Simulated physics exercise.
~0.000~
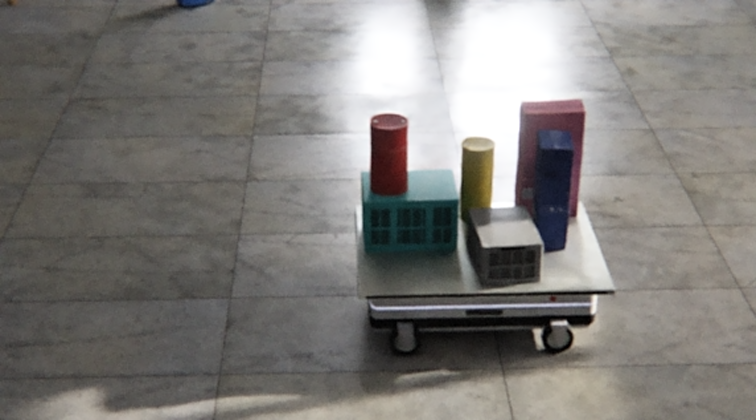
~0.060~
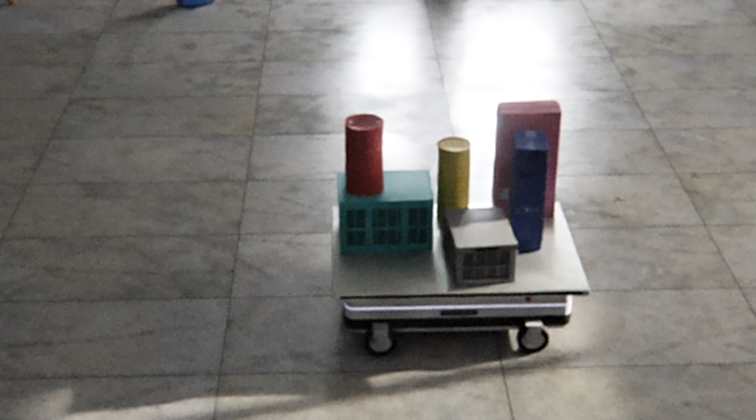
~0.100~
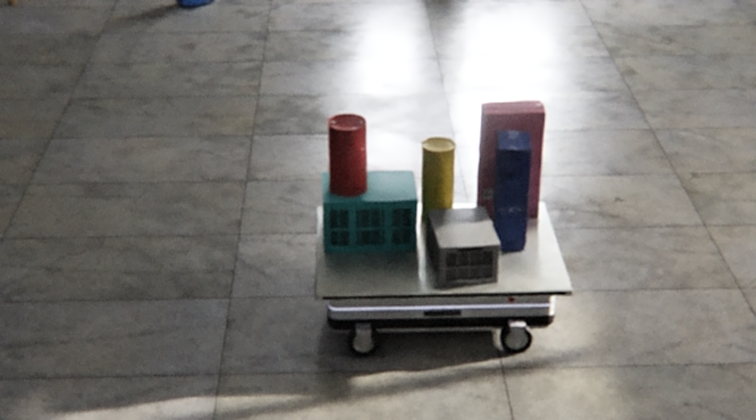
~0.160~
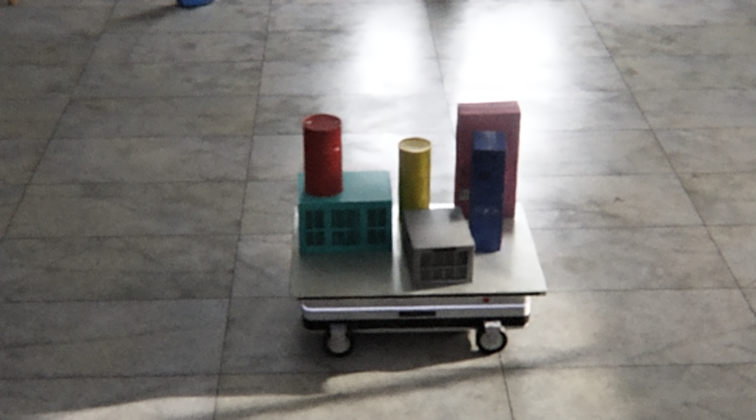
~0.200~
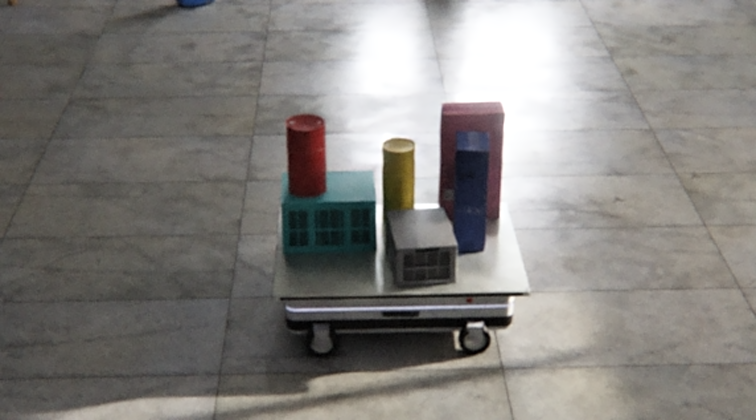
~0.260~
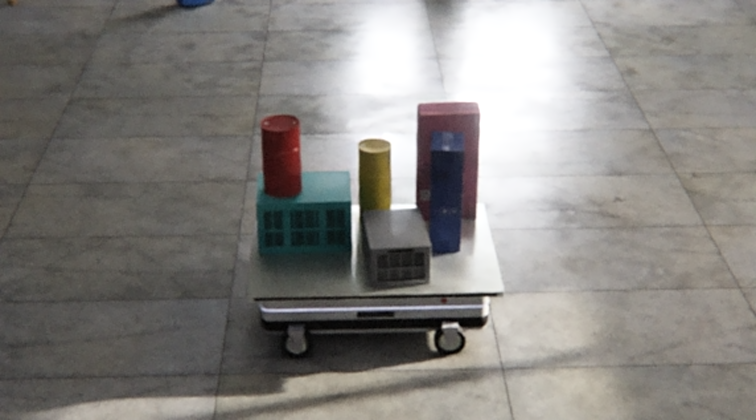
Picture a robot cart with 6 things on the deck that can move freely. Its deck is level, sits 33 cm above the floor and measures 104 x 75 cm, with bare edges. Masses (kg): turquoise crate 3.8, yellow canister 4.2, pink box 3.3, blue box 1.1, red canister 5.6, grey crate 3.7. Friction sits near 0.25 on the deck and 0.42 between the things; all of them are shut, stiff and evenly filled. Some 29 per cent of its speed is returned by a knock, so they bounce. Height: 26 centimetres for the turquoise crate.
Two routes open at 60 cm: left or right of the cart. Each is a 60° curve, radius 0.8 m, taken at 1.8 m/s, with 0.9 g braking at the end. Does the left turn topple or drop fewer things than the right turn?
No, it is going to shed less rounding clockwise.
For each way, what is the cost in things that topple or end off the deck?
Results - left: 5, right: 3.
Turning left. By 0.76 s, cart has run 137 cm, turned 44°; turquoise crate, yellow canister, pink box and red canister now off the deck; grey crate 21 cm from its spot; blue box 8 cm from its spot.
By 1.16 s, cart has run 192 cm, turned 60°; grey crate 38 cm from its spot; blue box 29 cm from its spot.
When it is over (2.5 s), off the deck, turquoise crate, yellow canister, pink box, blue box and red canister; not toppled but over 10 cm from the start, grey crate.
Turning right instead, turquoise crate, red canister and grey crate tipped over or off the deck, 3 of 6 in all.
